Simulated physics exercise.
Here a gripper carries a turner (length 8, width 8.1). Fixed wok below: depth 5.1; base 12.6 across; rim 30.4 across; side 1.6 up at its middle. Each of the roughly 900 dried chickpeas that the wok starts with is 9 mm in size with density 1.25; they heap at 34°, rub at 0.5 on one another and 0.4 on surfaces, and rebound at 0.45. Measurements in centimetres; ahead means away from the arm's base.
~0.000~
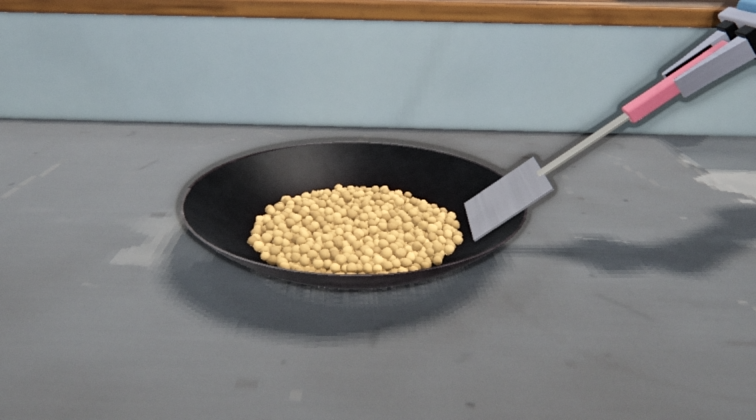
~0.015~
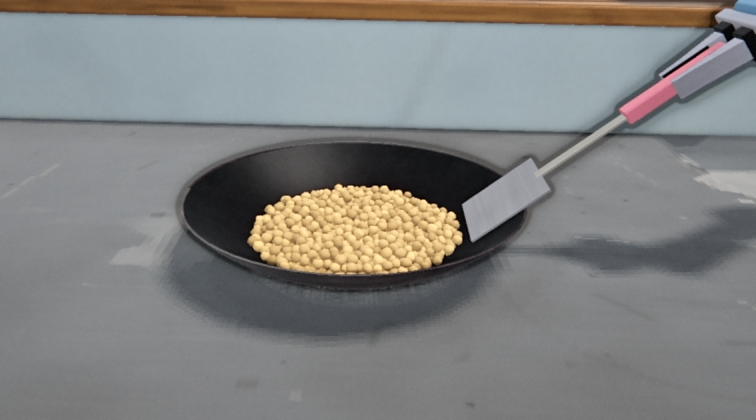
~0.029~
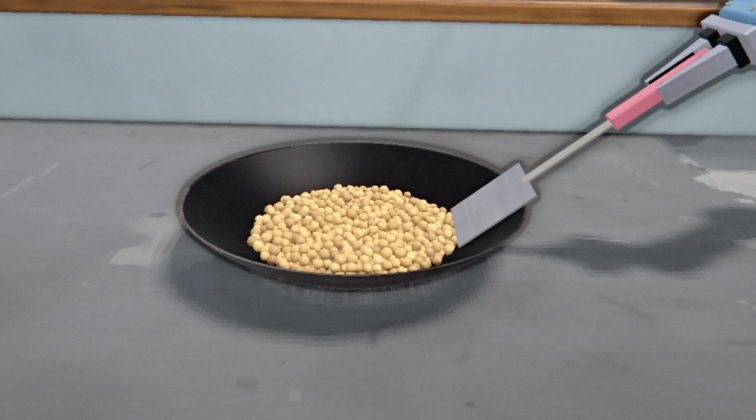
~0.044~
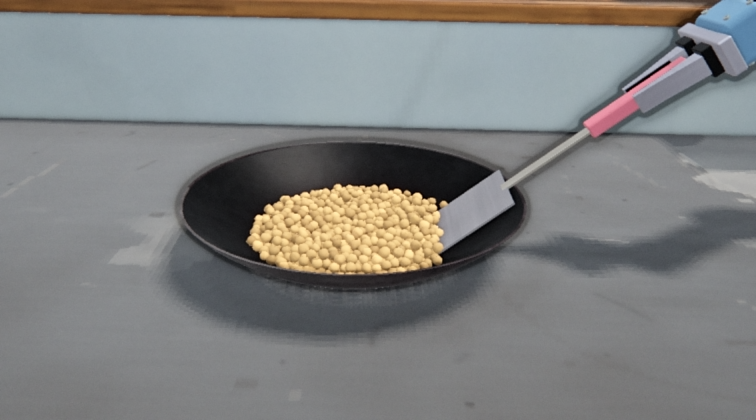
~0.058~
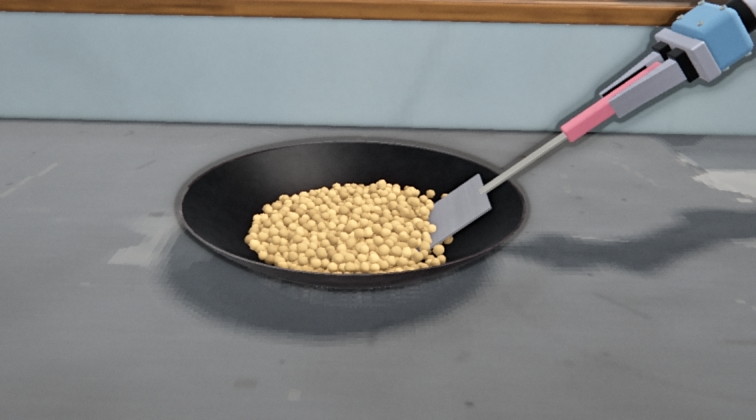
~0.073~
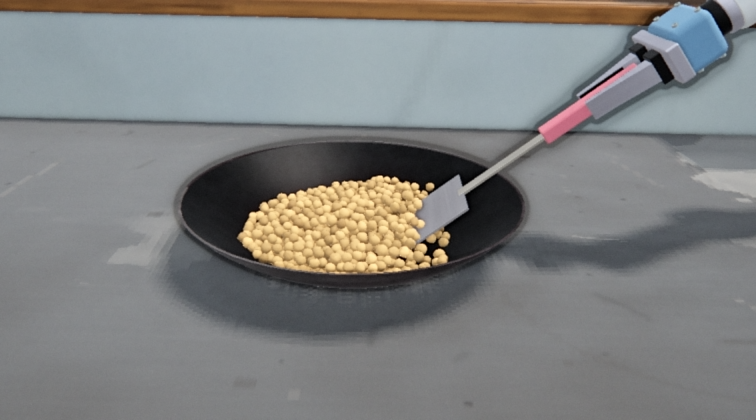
A robot arm pushes a flat turner leftward into beige balls in a black wok.
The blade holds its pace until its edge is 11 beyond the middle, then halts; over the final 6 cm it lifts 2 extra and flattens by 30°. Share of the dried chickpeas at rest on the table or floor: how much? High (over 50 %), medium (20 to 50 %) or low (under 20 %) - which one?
Medium, from 20 to 50 %.
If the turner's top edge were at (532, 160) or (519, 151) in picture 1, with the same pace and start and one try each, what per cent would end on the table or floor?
Close to 35 and 35 percent respectively.
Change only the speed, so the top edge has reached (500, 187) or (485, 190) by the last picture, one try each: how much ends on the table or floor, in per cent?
First try about 15 %, second try about 25 %.
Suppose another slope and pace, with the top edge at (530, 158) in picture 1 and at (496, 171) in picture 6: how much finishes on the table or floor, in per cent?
About 10 per cent.
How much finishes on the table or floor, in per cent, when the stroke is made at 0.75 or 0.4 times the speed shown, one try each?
Roughly 25 % and roughly 5 %.
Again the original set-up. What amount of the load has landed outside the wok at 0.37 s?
That would be near 25 per cent, give or take.
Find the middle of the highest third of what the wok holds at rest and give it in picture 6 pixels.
Roughly at (299, 220).
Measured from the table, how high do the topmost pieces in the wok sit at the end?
Roughly 4.5 centimetres.
After 0.11 s, sloping 39°, highest piece 6 above the table; 900 in the wok.
After 0.15 s, sloping 33°, highest piece 7 above the table; 900 in the wok.
After 0.37 s, sloping 9°, highest piece 13 above the table; 577 in the wok, 210 on the table or floor, 113 on the blade or in flight.
After 1.42 s, sloping 9°, highest piece 6 above the table; 577 in the wok, 323 on the table or floor.
In the end, 577 in the wok, 323 on the table or floor. That is 36 % on the table or floor.
